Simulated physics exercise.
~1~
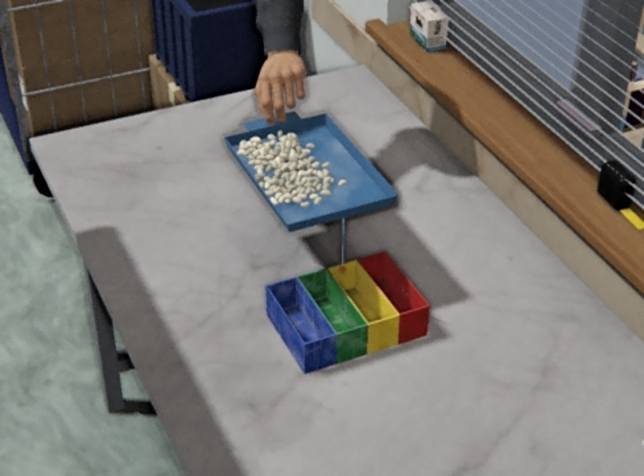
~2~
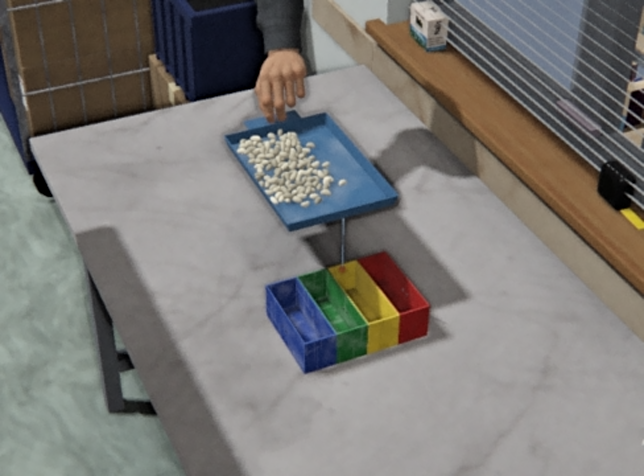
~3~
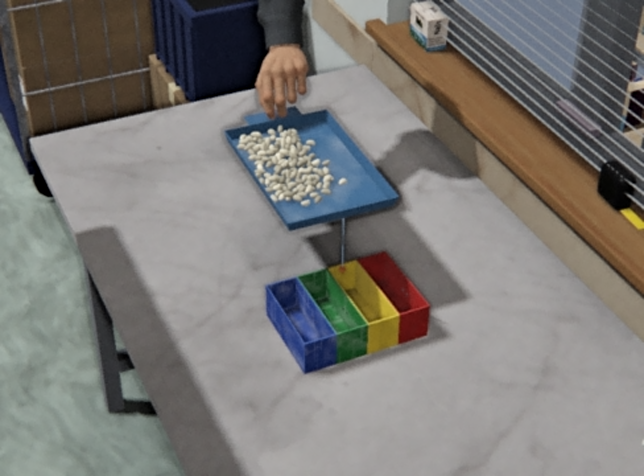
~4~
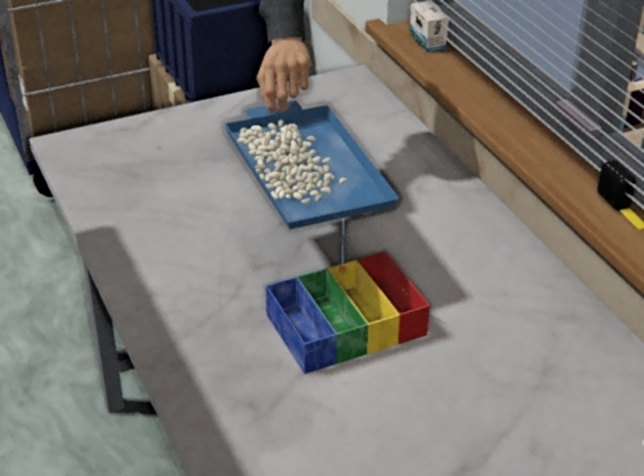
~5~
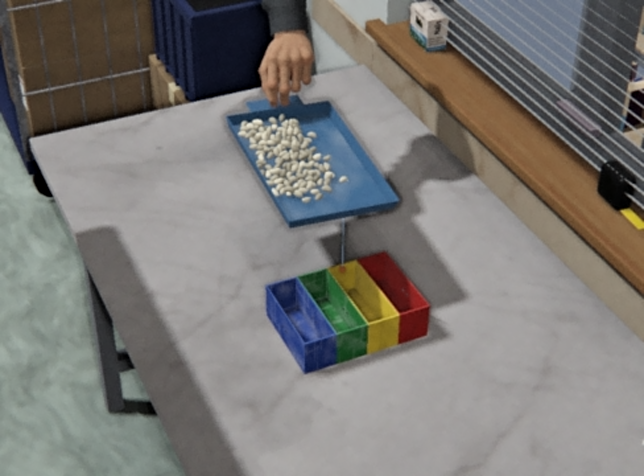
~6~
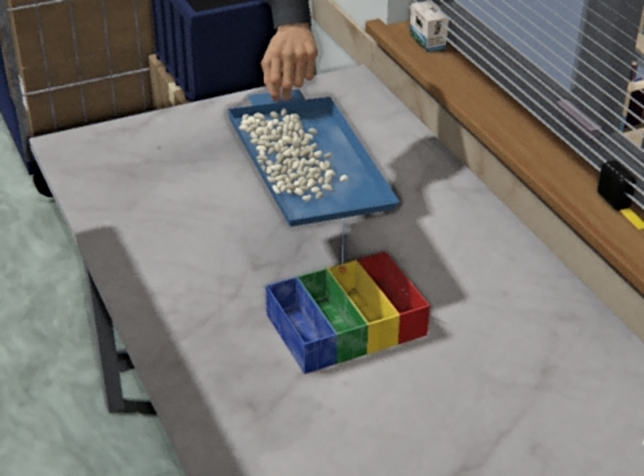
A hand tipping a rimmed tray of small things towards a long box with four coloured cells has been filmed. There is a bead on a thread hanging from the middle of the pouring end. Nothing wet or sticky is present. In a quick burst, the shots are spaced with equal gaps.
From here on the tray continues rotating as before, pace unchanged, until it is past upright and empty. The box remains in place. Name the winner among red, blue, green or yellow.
Winner: Red.
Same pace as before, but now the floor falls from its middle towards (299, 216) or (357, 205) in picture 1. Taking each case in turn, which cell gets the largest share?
First try: The blue cell. Second try: The red one.
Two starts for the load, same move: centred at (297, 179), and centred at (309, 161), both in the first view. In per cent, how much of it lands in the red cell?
Close to 60 per cent, followed by close to 60 per cent.
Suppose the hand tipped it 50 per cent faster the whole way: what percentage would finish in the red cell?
That comes out at roughly 60 per cent.
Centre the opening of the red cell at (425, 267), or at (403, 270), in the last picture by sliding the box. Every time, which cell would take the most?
First try: That yellow cell. Second try: Red.
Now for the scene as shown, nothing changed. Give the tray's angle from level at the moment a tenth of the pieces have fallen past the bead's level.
Close to 70 degrees, I reckon.
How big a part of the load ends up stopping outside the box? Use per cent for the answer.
It comes to some 30 in a hundred.
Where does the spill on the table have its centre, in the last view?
I'd put the middle at roughly (419, 289).
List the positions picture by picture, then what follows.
In the first picture, corners of the pouring end (289, 222) and (394, 194), level; middle of the load (285, 168), white beans; bead on its thread (342, 269); blue cell (320, 351); green cell (352, 341); yellow cell (383, 331); red cell (413, 322).
In the second picture, corners of the pouring end (290, 222) and (394, 194), level; middle of the load (285, 168).
In the third picture, corners of the pouring end (290, 221) and (394, 195), tipped barely, lowest at the right corner; middle of the load (285, 165).
In the fourth picture, corners of the pouring end (291, 220) and (395, 197), tipped a little, lowest at the right corner; middle of the load (286, 161).
In the fifth picture, corners of the pouring end (292, 218) and (395, 199), tipped a little, lowest at the right corner; middle of the load (287, 157).
In the sixth picture, corners of the pouring end (292, 217) and (395, 200), tipped a little, lowest at the right corner; middle of the load (288, 153); blue cell (320, 351); green cell (352, 341); yellow cell (383, 331); red cell (413, 322).
Just after the last frame, tray tipped steeply; almost all on the tray; just a few in the red cell; just a few falling or outside the box.
A moment on, tray tipped right over; the larger part on the tray; about a tenth in the red cell; about a tenth falling or outside the box.
Further on, tray tipped past a quarter turn; roughly two thirds in the red cell; about a tenth in the yellow cell; just a few in the green cell; roughly a third falling or outside the box.
When it is over, tray tipped past a quarter turn; roughly two thirds in the red cell; about a tenth in the yellow cell; just a few in the green cell; not one in the blue cell; roughly a third outside the box.
